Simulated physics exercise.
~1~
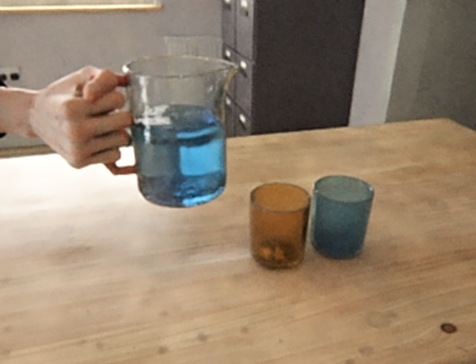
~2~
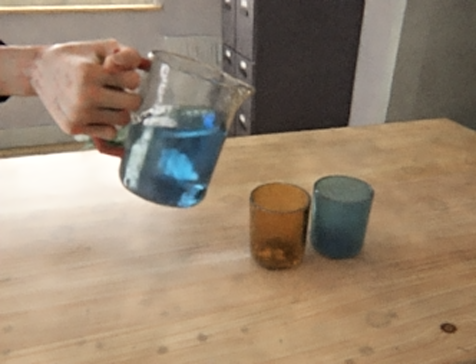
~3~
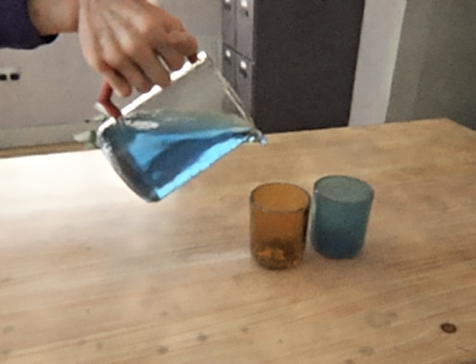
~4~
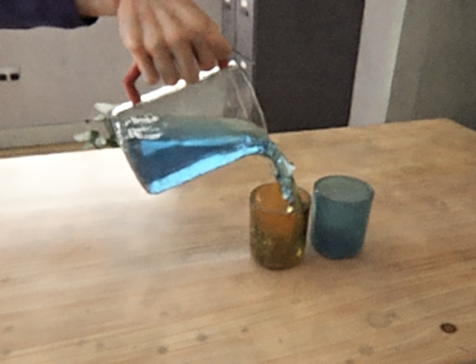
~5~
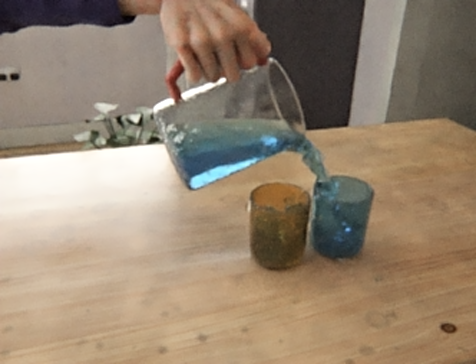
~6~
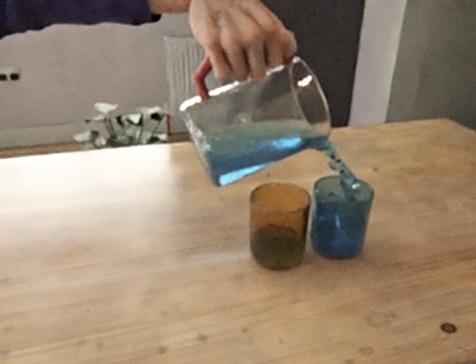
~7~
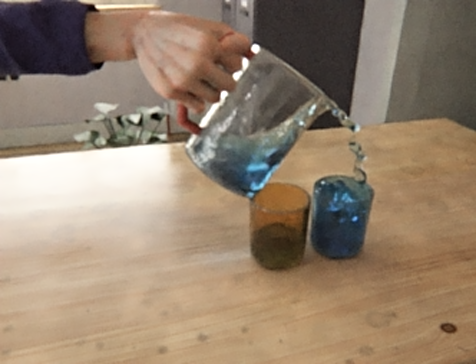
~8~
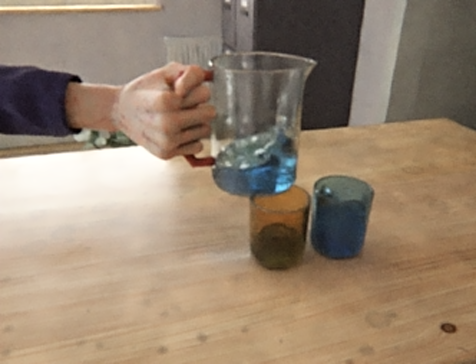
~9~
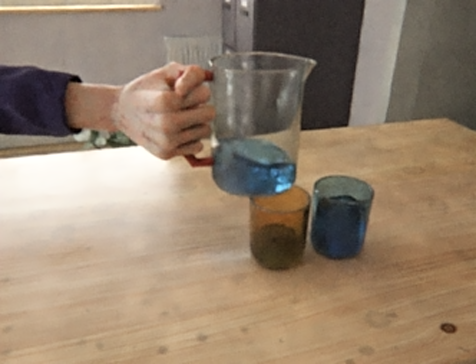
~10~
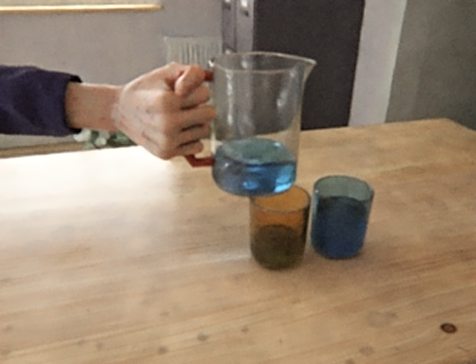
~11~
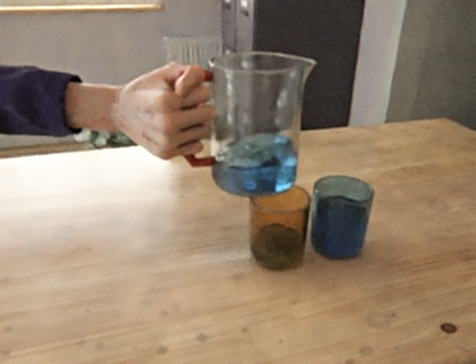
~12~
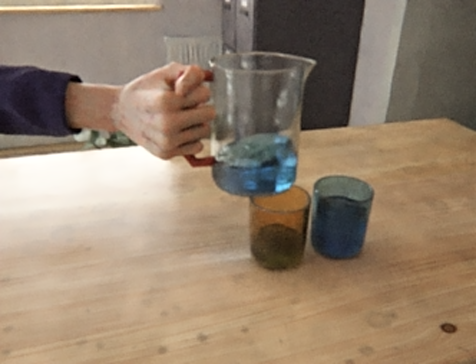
A hand in a dark blue sleeve holds a clear glass jug of blue water above a wooden table, seen from slightly above, with an amber glass and a blue glass side by side to the right. The hand tips the jug steeply to the right, and water streams into the amber glass. Still pouring, the jug moves right, sending the stream into the blue glass. It then swings back upright as the last of the stream falls. The jug stays held above the glasses, some water settling inside it, with the blue glass looking fuller than the amber one.
